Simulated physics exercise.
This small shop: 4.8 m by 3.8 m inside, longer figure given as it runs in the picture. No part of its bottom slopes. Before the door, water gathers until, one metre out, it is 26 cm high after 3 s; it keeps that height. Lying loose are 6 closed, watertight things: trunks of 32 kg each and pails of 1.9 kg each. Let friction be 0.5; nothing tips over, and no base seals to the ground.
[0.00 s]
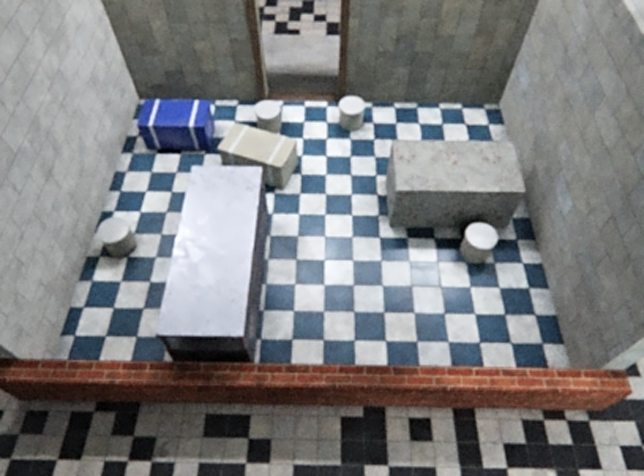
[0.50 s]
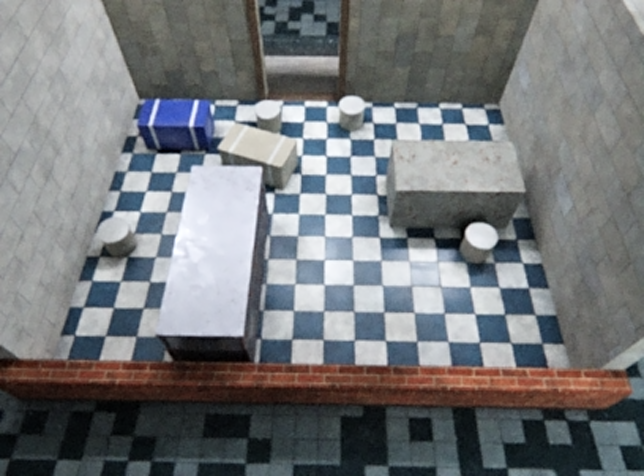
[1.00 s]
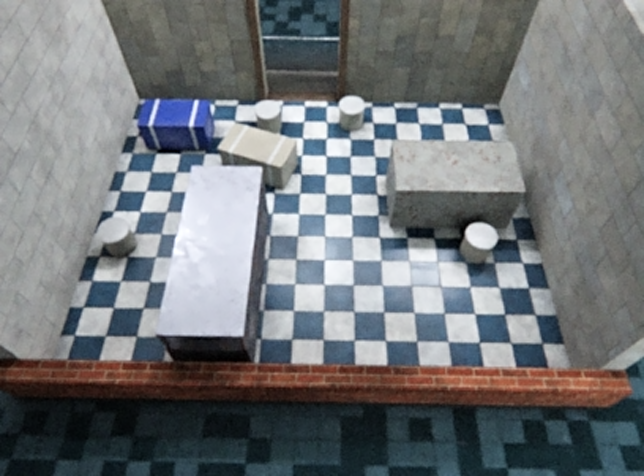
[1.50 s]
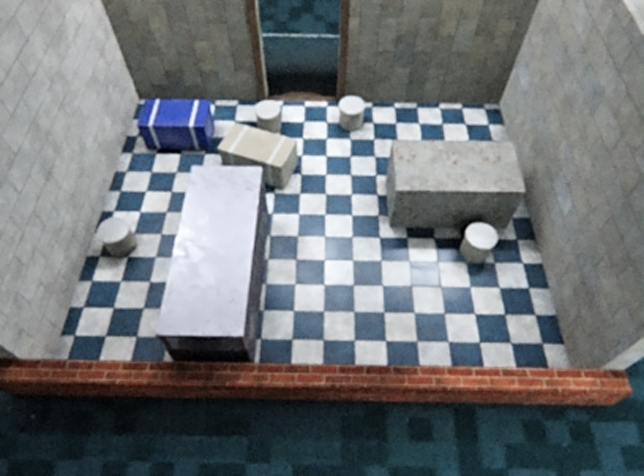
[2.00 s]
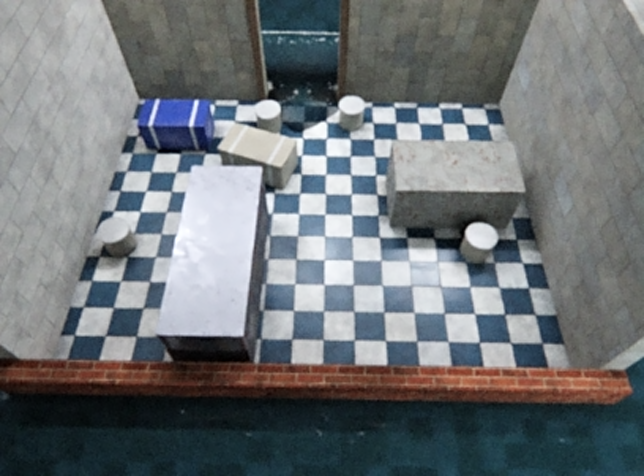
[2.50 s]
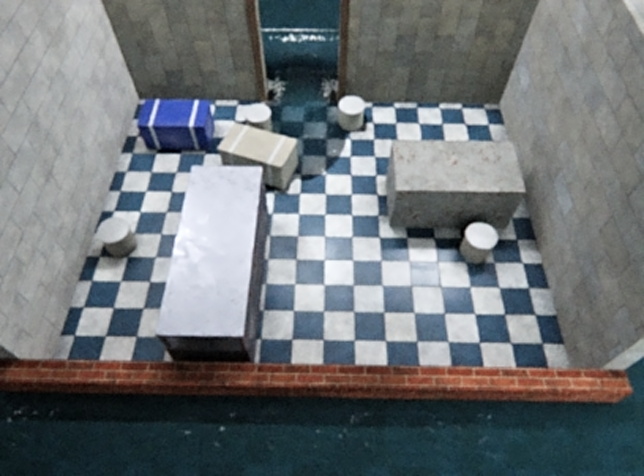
A long block with a pale top stands left of centre in a small grey-walled shop, seen from high above its low brick front. On the blue-and-white checked floor are a white-banded blue trunk and a cream one at back left, a grey block at right, and four pale pails. Dark teal water deepens outside, then spreads in through the back doorway, and the pail left of it shifts slightly left; the camera stays still.
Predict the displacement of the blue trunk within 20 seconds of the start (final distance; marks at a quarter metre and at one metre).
Lab note - blue trunk, small displacement.
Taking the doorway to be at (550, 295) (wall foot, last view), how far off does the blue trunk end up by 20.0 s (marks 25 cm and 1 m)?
Then the blue trunk ends far away.
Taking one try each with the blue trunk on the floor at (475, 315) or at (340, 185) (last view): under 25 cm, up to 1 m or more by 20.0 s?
Run 1 - short shift; run 2 - well off.
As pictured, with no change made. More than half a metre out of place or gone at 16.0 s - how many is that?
By my tally, 6.
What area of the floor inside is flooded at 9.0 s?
Somewhere around 15 m2, roughly.
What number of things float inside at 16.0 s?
Just then, the number is 6.
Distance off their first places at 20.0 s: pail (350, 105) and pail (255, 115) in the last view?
The first is 60 cm from its start, the second 300 cm.
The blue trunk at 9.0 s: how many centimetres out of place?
Displacement by then near 0 cm.
After 4.0 s the blue trunk is near (174, 113), 0.0 m from its start, aground; 1 afloat.
After 9.0 s the blue trunk is near (174, 113), 0.0 m from its start, aground; 4 afloat.
After 16.0 s the blue trunk is near (239, 97), 0.8 m from its start, afloat; 6 afloat.
After 20.0 s the blue trunk is near (138, 145), 0.7 m from its start, afloat; 6 afloat.
